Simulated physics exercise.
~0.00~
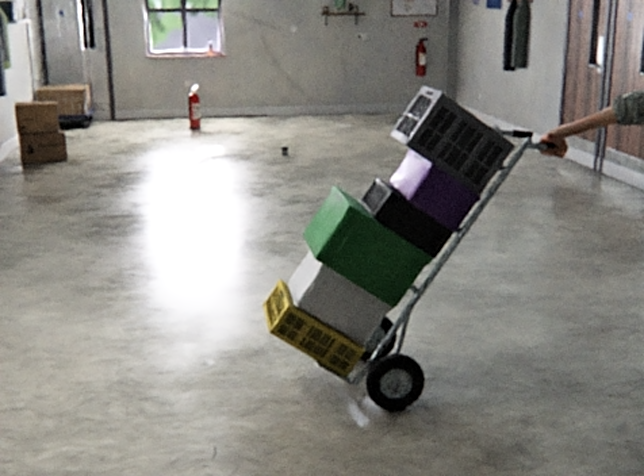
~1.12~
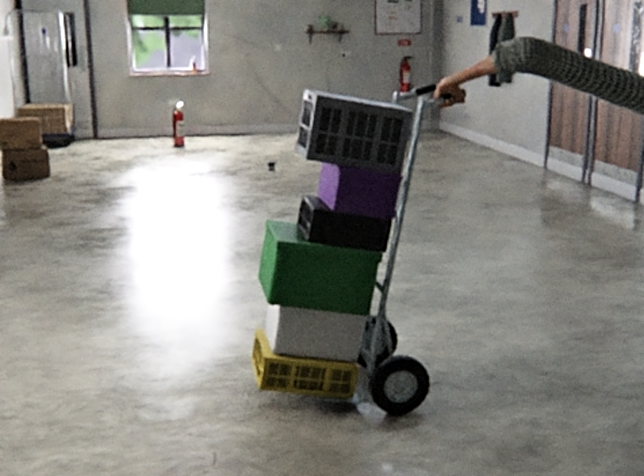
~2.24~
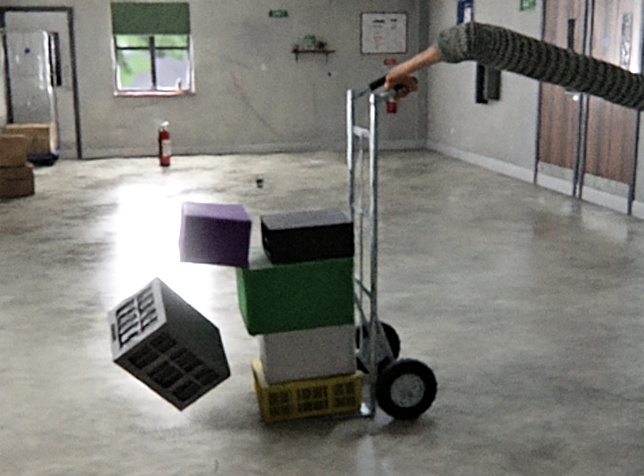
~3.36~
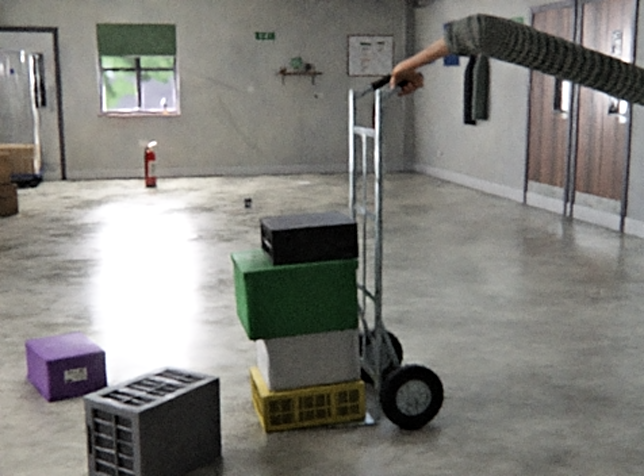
A hand truck tips upright, and its grey crate and purple box tumble onto the floor.
